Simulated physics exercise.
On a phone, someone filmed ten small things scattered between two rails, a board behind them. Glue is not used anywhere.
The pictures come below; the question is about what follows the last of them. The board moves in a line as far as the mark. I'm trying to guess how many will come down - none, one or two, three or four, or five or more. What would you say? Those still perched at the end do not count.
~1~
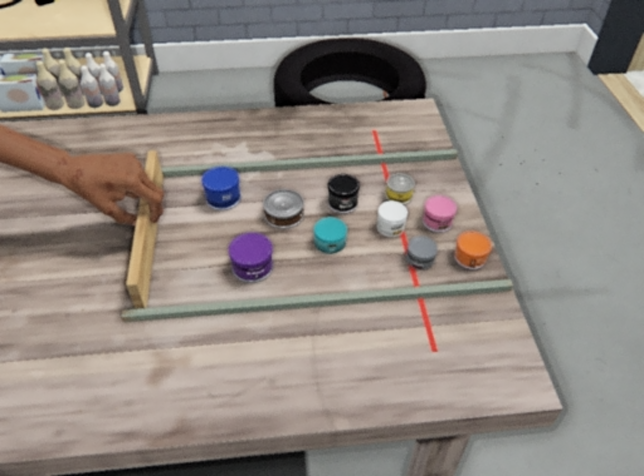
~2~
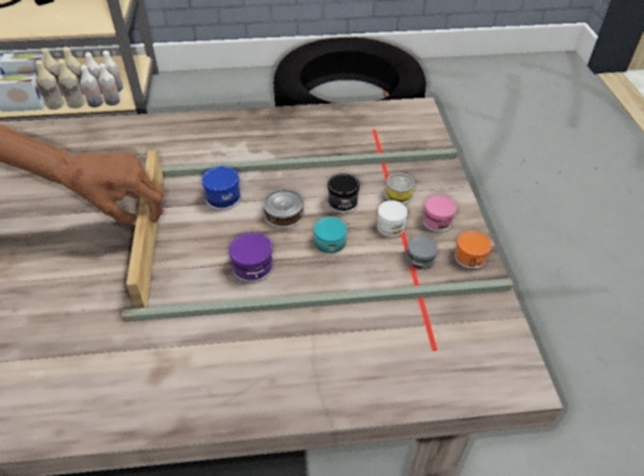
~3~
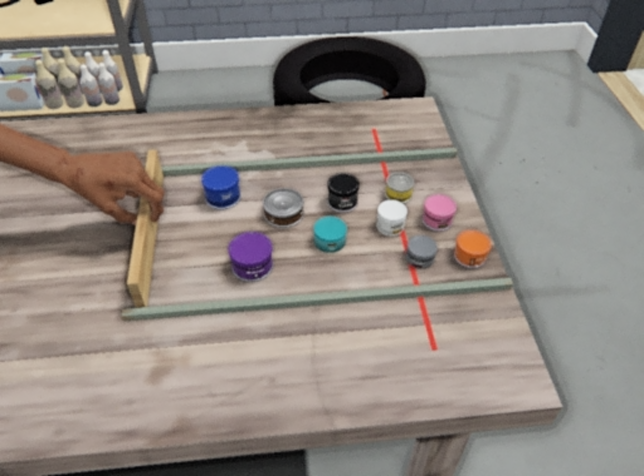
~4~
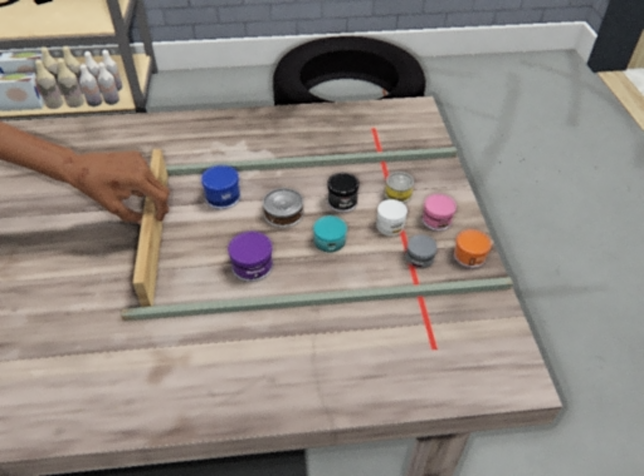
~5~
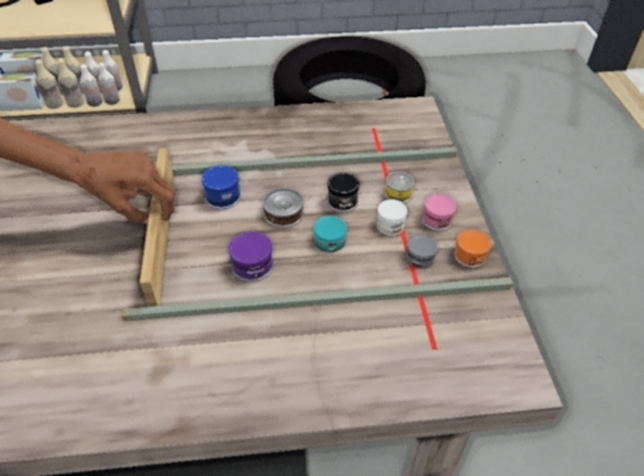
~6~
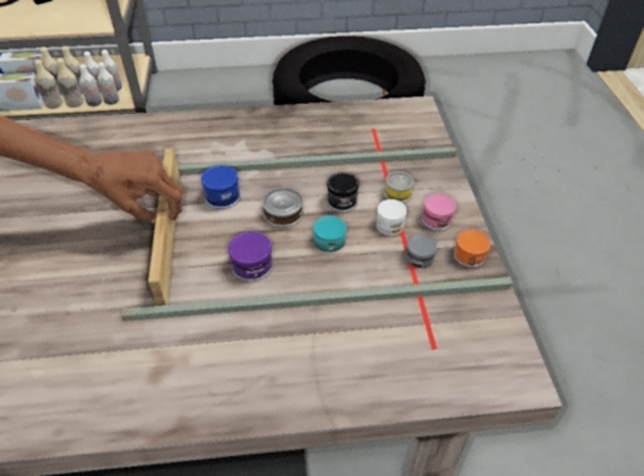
I would say none.
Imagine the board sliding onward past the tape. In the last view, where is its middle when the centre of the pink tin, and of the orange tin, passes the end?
Its middle is about (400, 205) and about (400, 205).
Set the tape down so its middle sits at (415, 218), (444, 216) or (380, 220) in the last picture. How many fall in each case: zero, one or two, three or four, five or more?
Lab note - count at each of the three spots: Three or four; 5 or more; none at all.
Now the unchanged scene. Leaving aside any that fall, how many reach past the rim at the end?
The tally is 3.
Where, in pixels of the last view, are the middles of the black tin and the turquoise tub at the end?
Around (438, 181), then around (433, 223).
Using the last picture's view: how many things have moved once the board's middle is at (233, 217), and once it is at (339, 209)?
I get 2 at the one place and 7 at the other.
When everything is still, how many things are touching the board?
3.
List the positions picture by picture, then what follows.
In the first frame, orange tin (472, 250); pink tin (439, 214); grey tub (421, 253); board (147, 224); tape (399, 221).
In the second frame, pink tin (439, 213); brown tin (284, 208).
In the third frame, grey tub (421, 252); white tub (391, 218).
In the fourth frame, orange tin (472, 249); board (153, 223).
In the fifth frame, pink tin (439, 212); blue tin (222, 188).
In the sixth frame, orange tin (472, 249); pink tin (438, 212); grey tub (421, 251); board (166, 222); tape (398, 219).
Early on, none off yet; orange tin at rest near (472, 249); pink tin at rest near (438, 212); grey tub at rest near (421, 251).
Finally, the number that fall off is zero.
